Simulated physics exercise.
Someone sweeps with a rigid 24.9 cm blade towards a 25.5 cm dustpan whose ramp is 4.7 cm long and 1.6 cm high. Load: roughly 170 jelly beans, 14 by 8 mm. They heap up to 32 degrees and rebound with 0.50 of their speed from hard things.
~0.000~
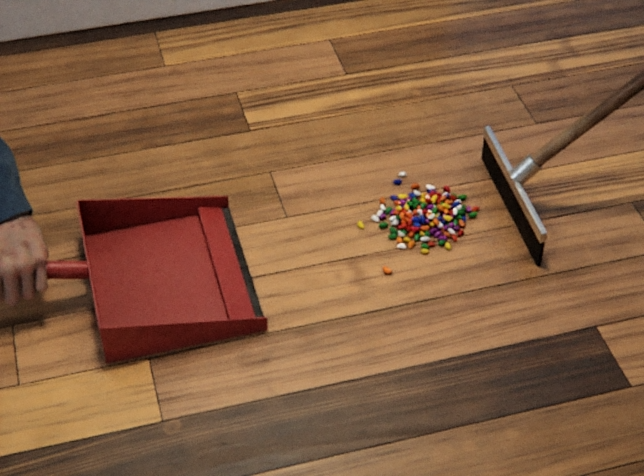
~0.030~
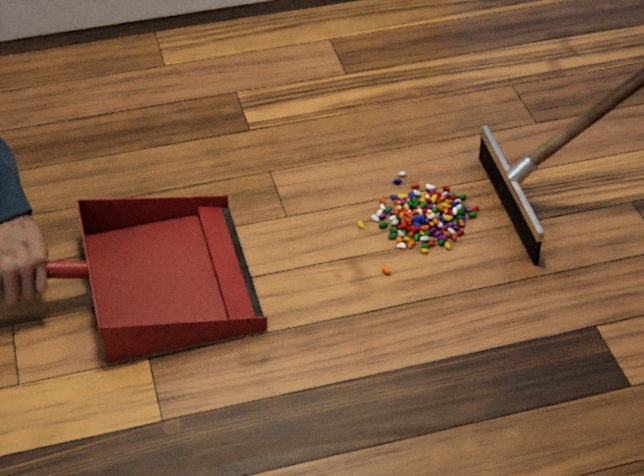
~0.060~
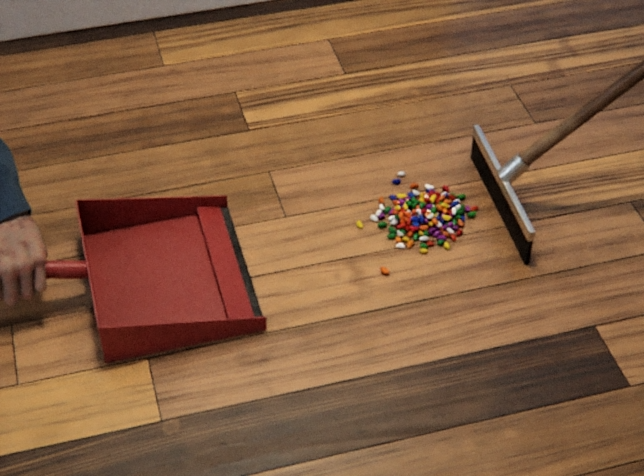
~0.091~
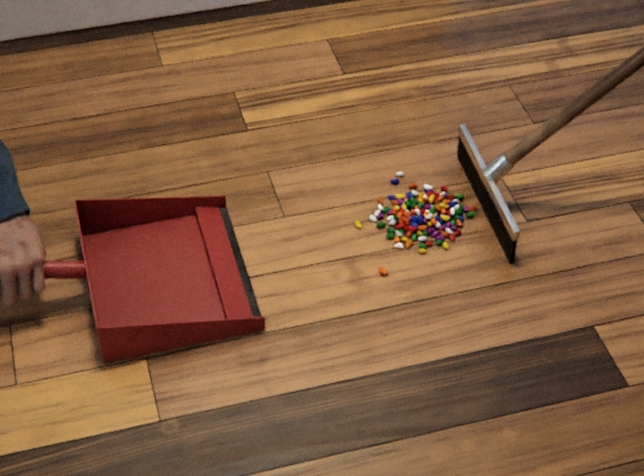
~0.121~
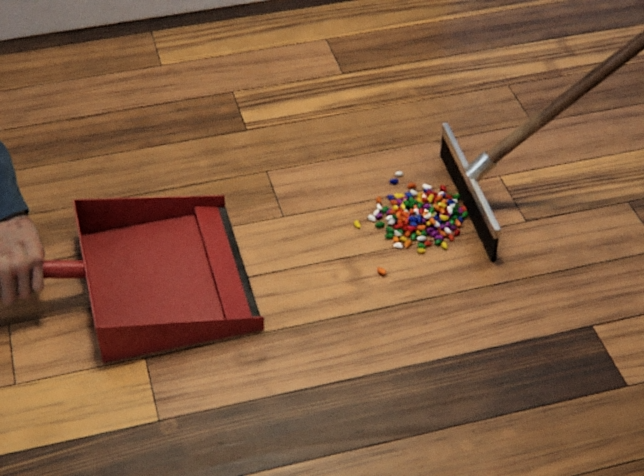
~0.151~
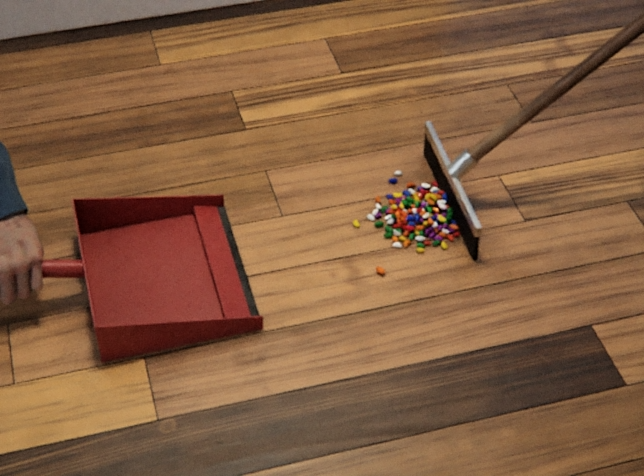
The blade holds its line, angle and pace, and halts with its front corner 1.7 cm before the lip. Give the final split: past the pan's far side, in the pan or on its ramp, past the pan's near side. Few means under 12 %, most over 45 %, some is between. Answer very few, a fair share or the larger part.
Far side a fair share, pan a fair share, near side very few.
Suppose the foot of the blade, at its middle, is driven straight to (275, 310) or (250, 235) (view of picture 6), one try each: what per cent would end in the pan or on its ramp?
Some 30 and 50 per cent.
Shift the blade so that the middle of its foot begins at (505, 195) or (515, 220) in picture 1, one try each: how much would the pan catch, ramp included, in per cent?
Some 20 and 30 per cent.
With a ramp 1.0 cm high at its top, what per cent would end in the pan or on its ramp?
Then about 30 per cent.
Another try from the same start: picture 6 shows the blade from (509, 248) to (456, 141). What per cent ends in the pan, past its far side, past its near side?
Pan 35, far 5, near 0.
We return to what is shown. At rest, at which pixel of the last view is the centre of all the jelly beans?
At about (221, 222).
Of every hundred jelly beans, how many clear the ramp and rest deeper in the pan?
About 5 per cent.
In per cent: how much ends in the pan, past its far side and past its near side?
Far side 30, pan 30, near side 5.
After 0.35 s, middle of the blade 18 cm from the lip; 0 % over the lip, far side 10 %, near side 0 %.
After 0.48 s, middle of the blade 7 cm from the lip; 0 % over the lip, far side 20 %, near side 0 %.
After 0.75 s, middle of the blade 2 cm from the lip; 30 % over the lip, far side 30 %, near side 0 %.
At rest (3.0 s), far side 30 %, pan 30 %, near side 5 %, in front of the lip or behind the blade 35 %.
